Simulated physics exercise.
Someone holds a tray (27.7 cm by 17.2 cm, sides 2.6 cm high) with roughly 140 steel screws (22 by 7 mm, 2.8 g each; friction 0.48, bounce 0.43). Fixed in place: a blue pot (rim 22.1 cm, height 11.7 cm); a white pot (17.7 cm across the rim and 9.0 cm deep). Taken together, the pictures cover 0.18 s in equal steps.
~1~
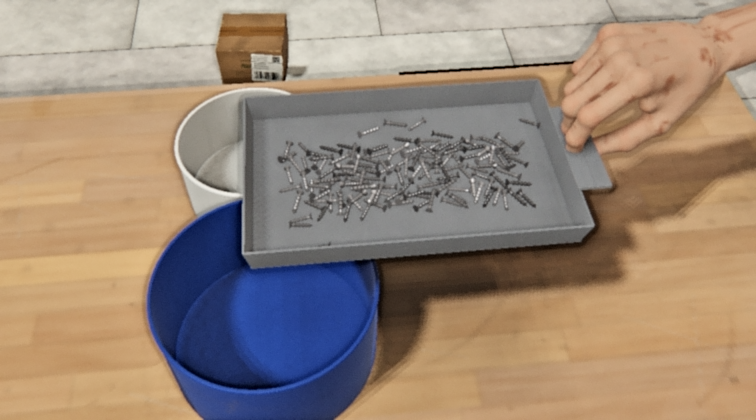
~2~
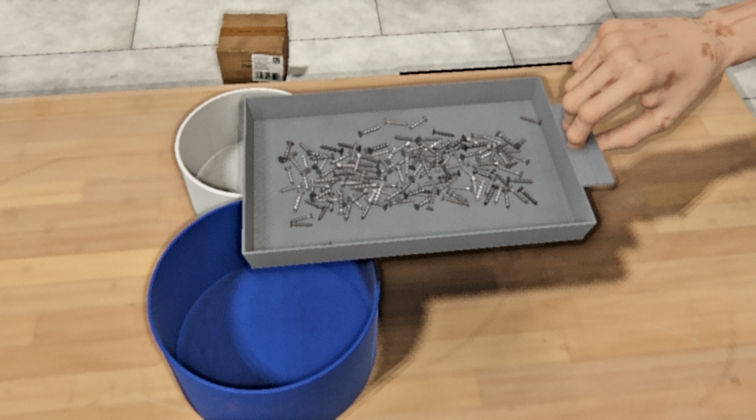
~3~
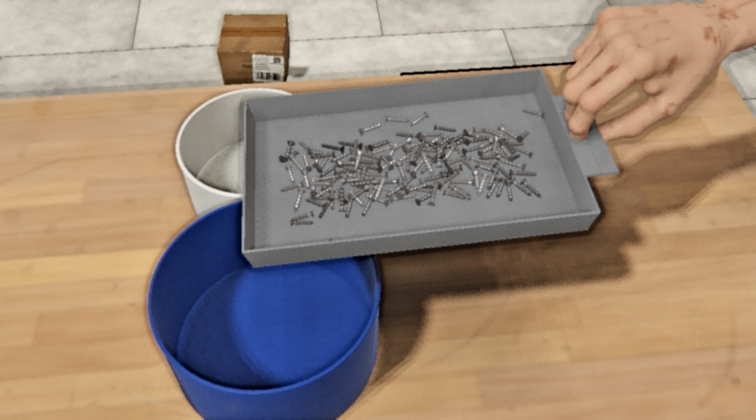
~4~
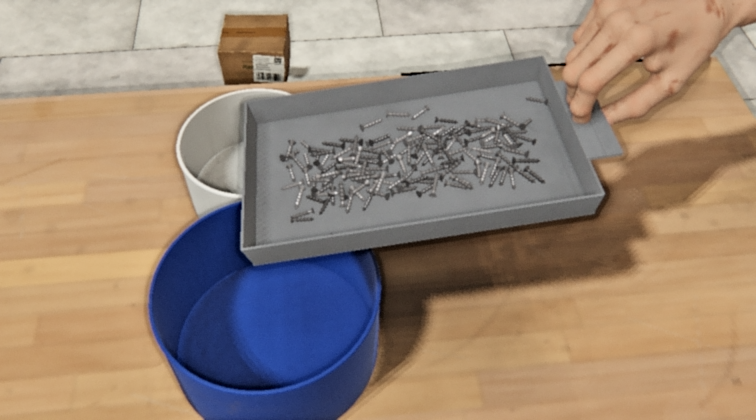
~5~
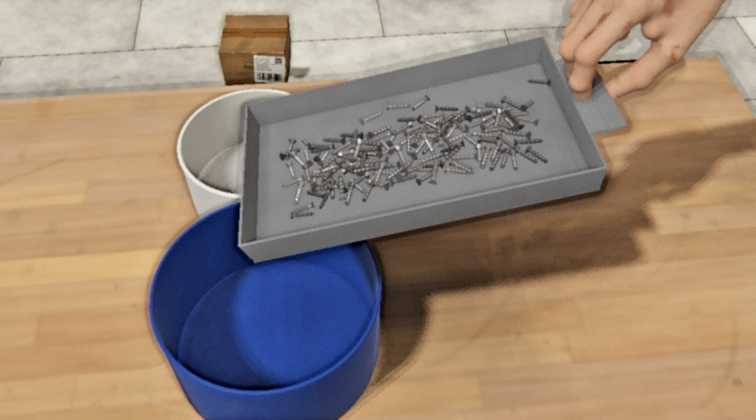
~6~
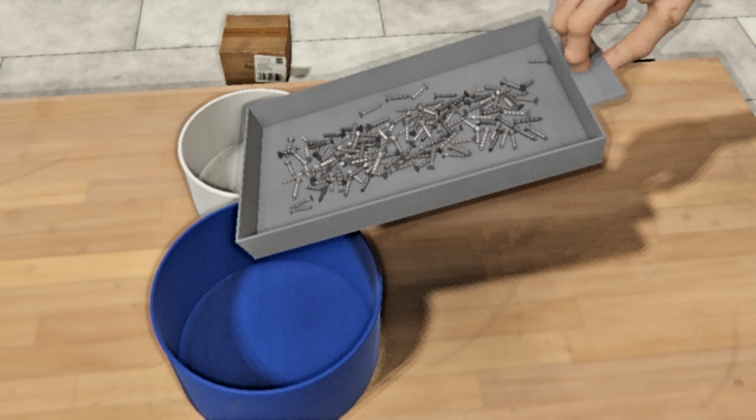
Above a wooden table, a hand steadily tilts a gray tray of screws leftward.
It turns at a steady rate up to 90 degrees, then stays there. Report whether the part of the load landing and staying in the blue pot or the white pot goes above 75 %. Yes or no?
No.
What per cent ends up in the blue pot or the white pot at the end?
About 35 percent.
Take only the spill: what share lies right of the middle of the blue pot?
Roughly 10 percent.
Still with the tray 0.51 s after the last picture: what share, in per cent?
I reckon close to 30 in a hundred.
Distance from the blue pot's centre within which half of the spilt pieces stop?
I'd put it at around 18 cm, give or take.
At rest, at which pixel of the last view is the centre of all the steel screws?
(222, 254), roughly.
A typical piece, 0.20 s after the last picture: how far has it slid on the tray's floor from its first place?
Around 3 cm.
Then, 0.20 s after the last picture, tilt 51 degrees; tray 100 %; middle of all pieces on or above the table near (348, 83).
Then, 0.36 s after the last picture, tilt 76 degrees; tray 95 %, in the air 5 %; middle of all pieces on or above the table near (275, 111).
Then, 0.51 s after the last picture, tilt 90 degrees; white pot 10 %, tray 30 %, blue pot 5 %, in the air 55 %; middle of all pieces on or above the table near (237, 166).
Then, 0.65 s after the last picture, tilt 90 degrees; outside 45 %, white pot 15 %, tray 20 %, blue pot 10 %, in the air 15 %; middle of all pieces on or above the table near (220, 216).
In the end, outside 60 %, white pot 15 %, tray 5 %, blue pot 20 %.
